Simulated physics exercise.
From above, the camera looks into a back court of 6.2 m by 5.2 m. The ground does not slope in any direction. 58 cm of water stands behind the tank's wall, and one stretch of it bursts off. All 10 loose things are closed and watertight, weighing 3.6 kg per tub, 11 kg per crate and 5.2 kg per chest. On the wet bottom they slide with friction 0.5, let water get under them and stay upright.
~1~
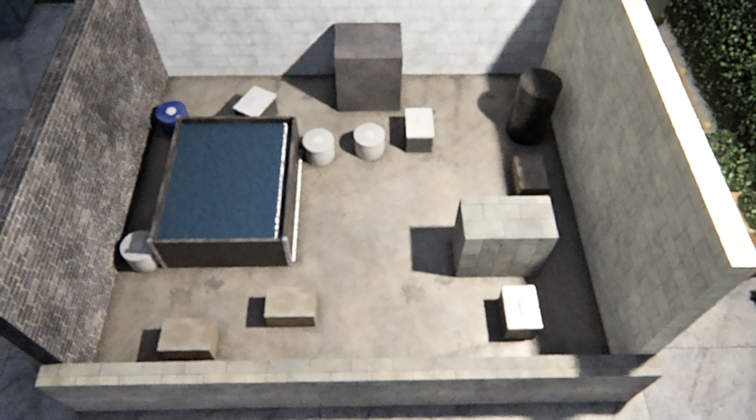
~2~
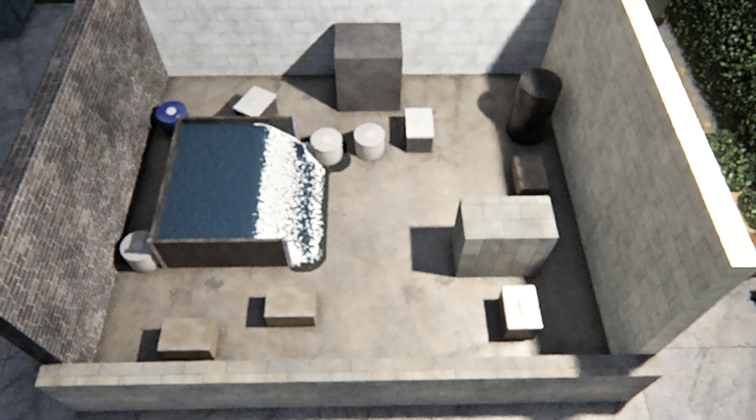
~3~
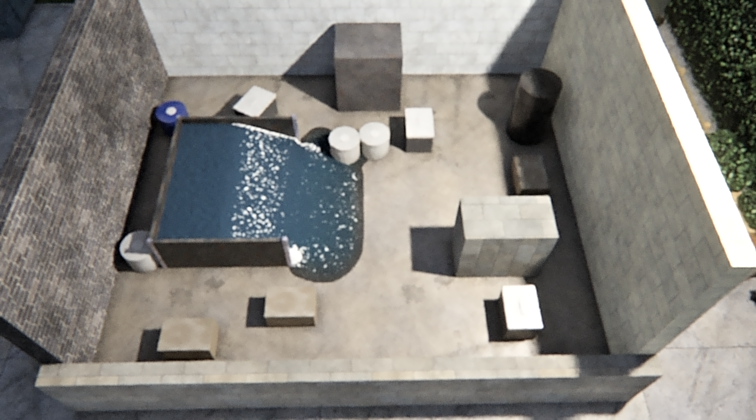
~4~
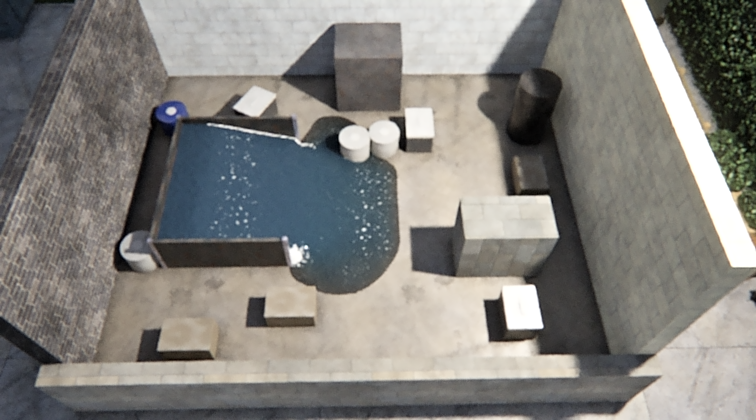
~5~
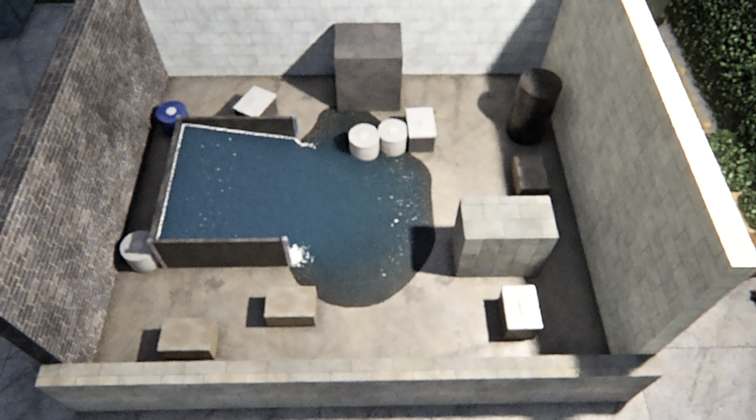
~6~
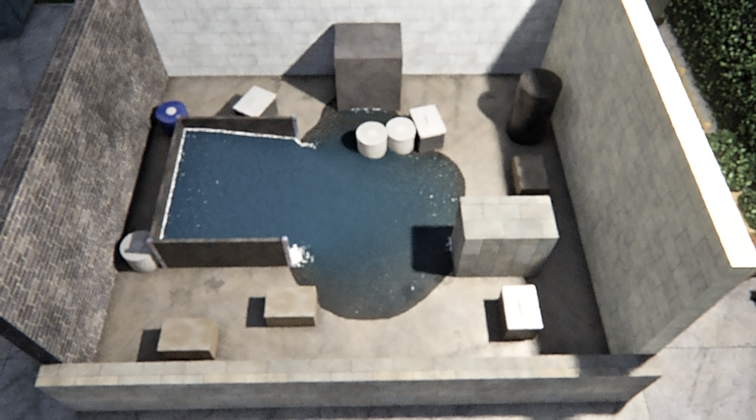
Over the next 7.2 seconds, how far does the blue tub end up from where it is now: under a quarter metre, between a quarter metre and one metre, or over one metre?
I'd bet it stays anchored there.
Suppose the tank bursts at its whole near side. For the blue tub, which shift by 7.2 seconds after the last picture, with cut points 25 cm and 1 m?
In that scenario the blue tub would have been washed far off.
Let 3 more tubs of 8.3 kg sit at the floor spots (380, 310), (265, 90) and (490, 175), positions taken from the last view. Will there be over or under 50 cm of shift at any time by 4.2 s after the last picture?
Spot by spot, in turn: Exceeds it, falls short, exceeds it.
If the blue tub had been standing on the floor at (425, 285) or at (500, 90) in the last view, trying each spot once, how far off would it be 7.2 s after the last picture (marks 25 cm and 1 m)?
Well, it gets swept off on the first try and scarcely moves on the second.
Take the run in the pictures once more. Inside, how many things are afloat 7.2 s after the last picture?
At that point I count 7.
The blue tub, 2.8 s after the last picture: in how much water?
0 cm or so.
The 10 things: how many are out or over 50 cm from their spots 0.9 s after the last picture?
3.
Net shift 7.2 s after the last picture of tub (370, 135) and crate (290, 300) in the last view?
Respectively: 250 cm / 140 cm.
Then, 0.9 s after the last picture the blue tub is near (171, 111), 0.0 m from its start, aground; 3 afloat.
Then, 2.8 s after the last picture the blue tub is near (171, 111), 0.0 m from its start, aground; 5 afloat.
Then, 4.8 s after the last picture the blue tub is near (171, 111), 0.0 m from its start, aground; 5 afloat.
Then, 7.2 s after the last picture the blue tub is near (170, 111), 0.0 m from its start, aground; 7 afloat.
